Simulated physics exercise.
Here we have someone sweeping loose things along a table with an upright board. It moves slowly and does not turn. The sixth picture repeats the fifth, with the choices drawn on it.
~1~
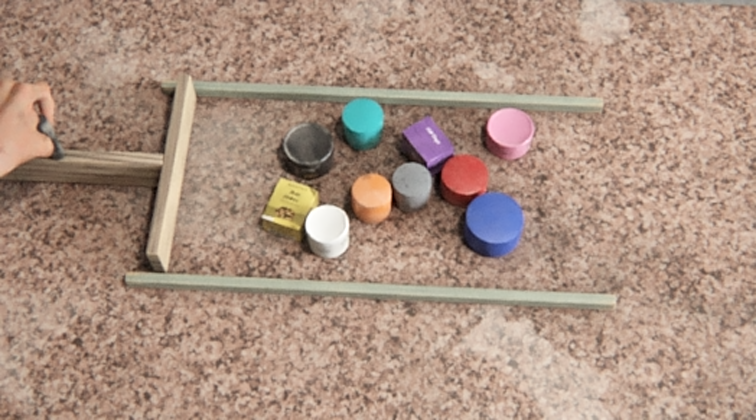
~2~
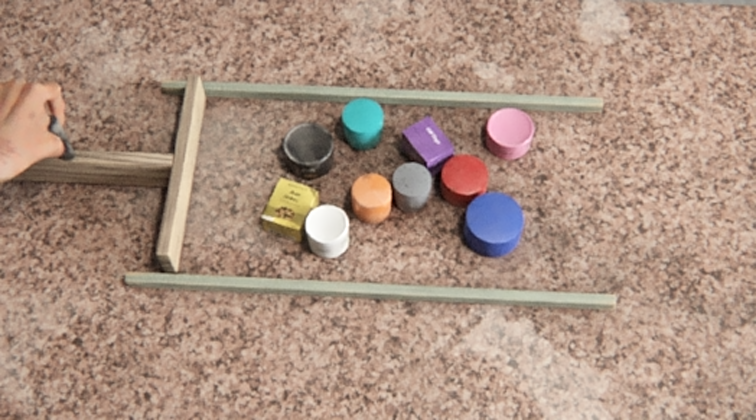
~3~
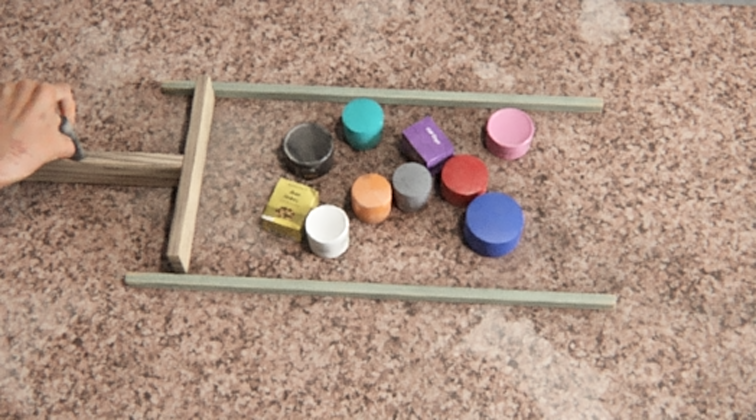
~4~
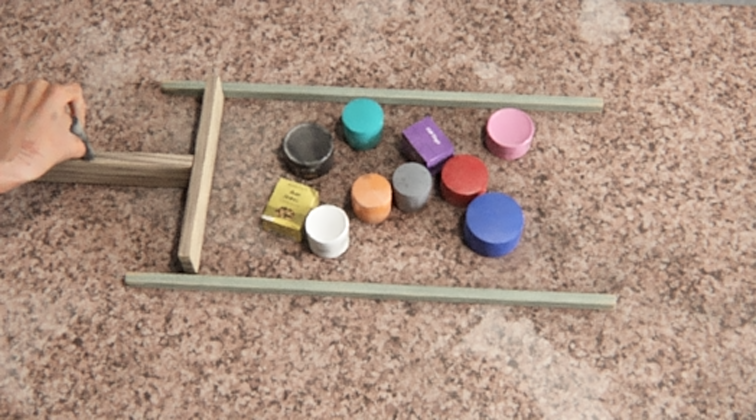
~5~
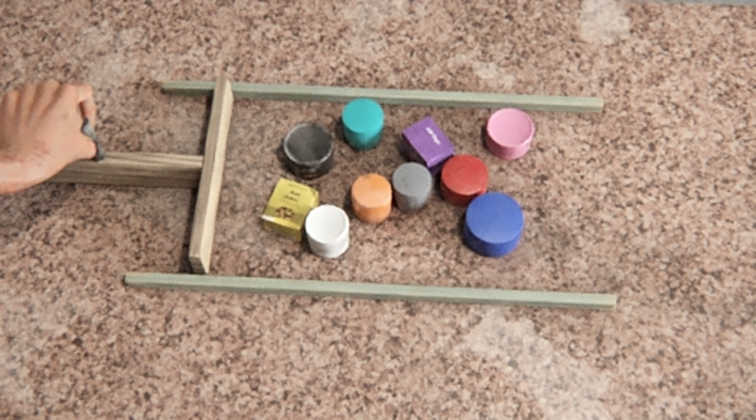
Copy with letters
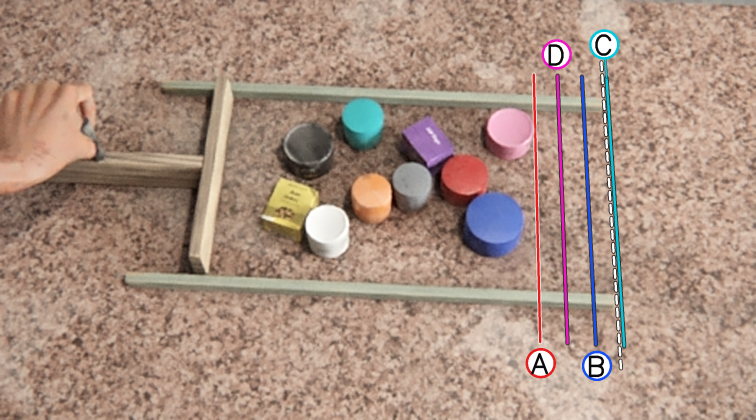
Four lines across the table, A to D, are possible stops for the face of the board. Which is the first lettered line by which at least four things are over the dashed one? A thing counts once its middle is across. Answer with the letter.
It can halt at D.
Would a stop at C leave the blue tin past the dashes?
Yes.
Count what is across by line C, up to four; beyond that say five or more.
It has five or more across.
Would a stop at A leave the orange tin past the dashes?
No.
On the marked copy, A at (537, 199); B at (588, 201); C at (615, 202); D at (562, 200); the dashed line at (610, 202).
With D. Early on, board (335, 167); pink jar (509, 134); blue tin (494, 225); none across.
Further on, board (462, 173); blue tin (576, 228); red tin (552, 174); none across.
At the end, board (563, 177); blue tin (673, 239); red tin (642, 184); six across.
As for the rest, A gets only three across; B gets seven across, but is farther than needed; C gets ten across, but is farther than needed.
